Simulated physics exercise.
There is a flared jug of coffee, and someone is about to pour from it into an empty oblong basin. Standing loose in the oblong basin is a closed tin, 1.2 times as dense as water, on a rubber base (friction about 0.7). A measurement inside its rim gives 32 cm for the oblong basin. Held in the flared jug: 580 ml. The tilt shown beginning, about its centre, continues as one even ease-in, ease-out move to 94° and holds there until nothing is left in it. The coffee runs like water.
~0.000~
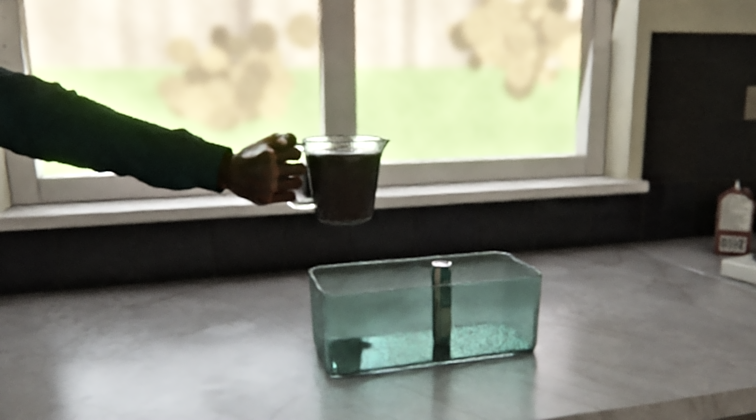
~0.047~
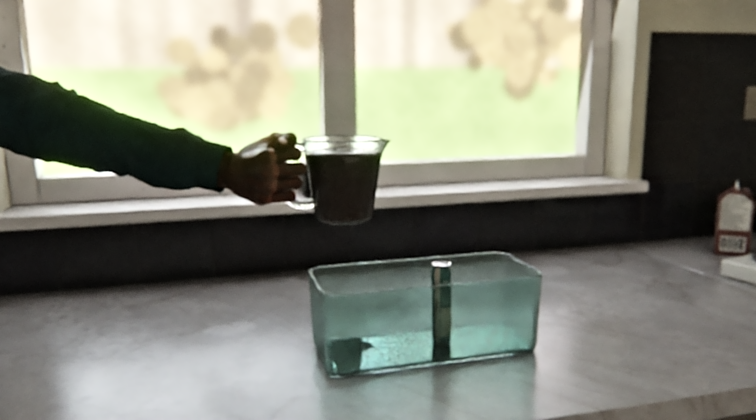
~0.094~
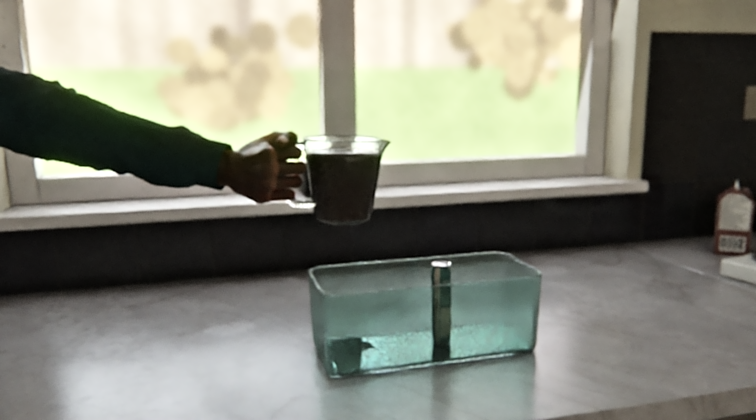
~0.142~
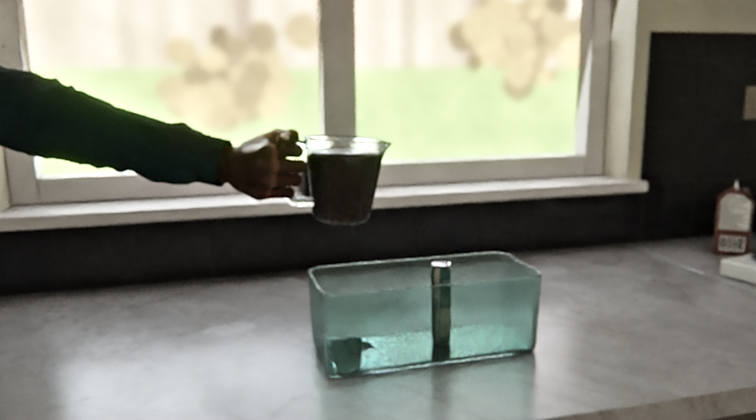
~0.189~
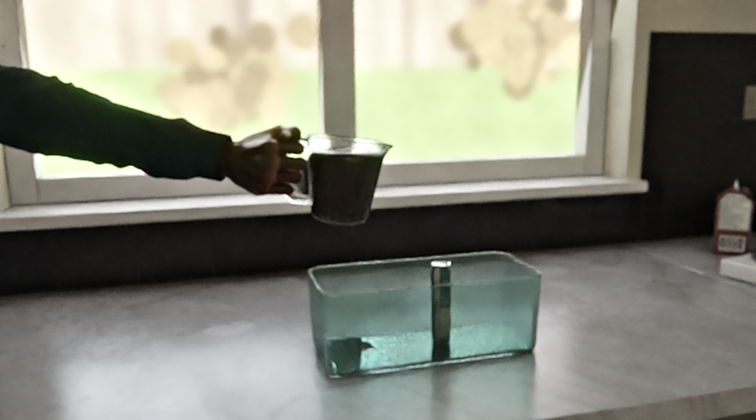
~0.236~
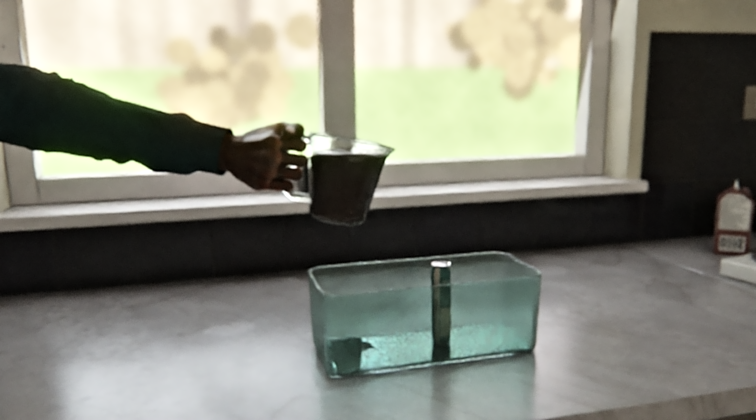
A glass jug of dark liquid, held by its handle in a hand reaching from the left in a dark green sleeve, stays level at first, then tilts slightly to the right. Below it, a clear, teal-tinted oblong basin with an upright dark cylinder inside stands on a grey countertop. The fixed, slightly raised view faces a bright window, with a red-and-white bottle at right.
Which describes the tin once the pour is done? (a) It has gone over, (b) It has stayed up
It has gone over (a).
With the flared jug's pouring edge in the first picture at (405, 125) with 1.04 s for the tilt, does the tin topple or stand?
Then it stays on its base.
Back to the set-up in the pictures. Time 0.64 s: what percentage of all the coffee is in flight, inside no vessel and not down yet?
Share: Roughly 18 per cent.
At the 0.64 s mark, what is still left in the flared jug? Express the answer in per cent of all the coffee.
At that time about 78 in a hundred parts are still held.
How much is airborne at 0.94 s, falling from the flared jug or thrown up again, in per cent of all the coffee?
20 per cent or so.
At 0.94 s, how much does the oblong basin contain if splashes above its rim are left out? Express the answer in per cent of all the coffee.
Roughly 50 percent of it.
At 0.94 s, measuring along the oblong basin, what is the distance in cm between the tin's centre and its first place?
Its middle sits about 0 cm from the start.
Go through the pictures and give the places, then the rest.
In the first frame, tilt 0°; pouring edge (390, 139); surface from (306, 152) to (379, 150); the oblong basin's rim runs from (316, 282) to (523, 264); the tin's top is at (442, 267).
In the second frame, tilt 0°; pouring edge (390, 139); surface from (306, 152) to (379, 150).
In the third frame, tilt 2°; pouring edge (391, 140); surface from (307, 152) to (379, 150).
In the fourth frame, tilt 4°; pouring edge (392, 142); surface from (307, 151) to (380, 151).
In the fifth frame, tilt 7°; pouring edge (393, 144); surface from (309, 152) to (382, 151).
In the sixth frame, tilt 11°; pouring edge (395, 148); surface from (311, 152) to (384, 151).
By 0.64 s the tilt is 60° and 78 per cent is still to pour; the tin stands where it began.
By 0.94 s the tilt is 90° and 28 per cent is still to pour; the tin stands where it began.
By 1.24 s the tilt is 94° and 3 per cent is still to pour; the tin lies on its side.
By 1.58 s the tilt is 94° and 0 per cent is still to pour; the tin lies on its side.
At rest the tin lies on its side.
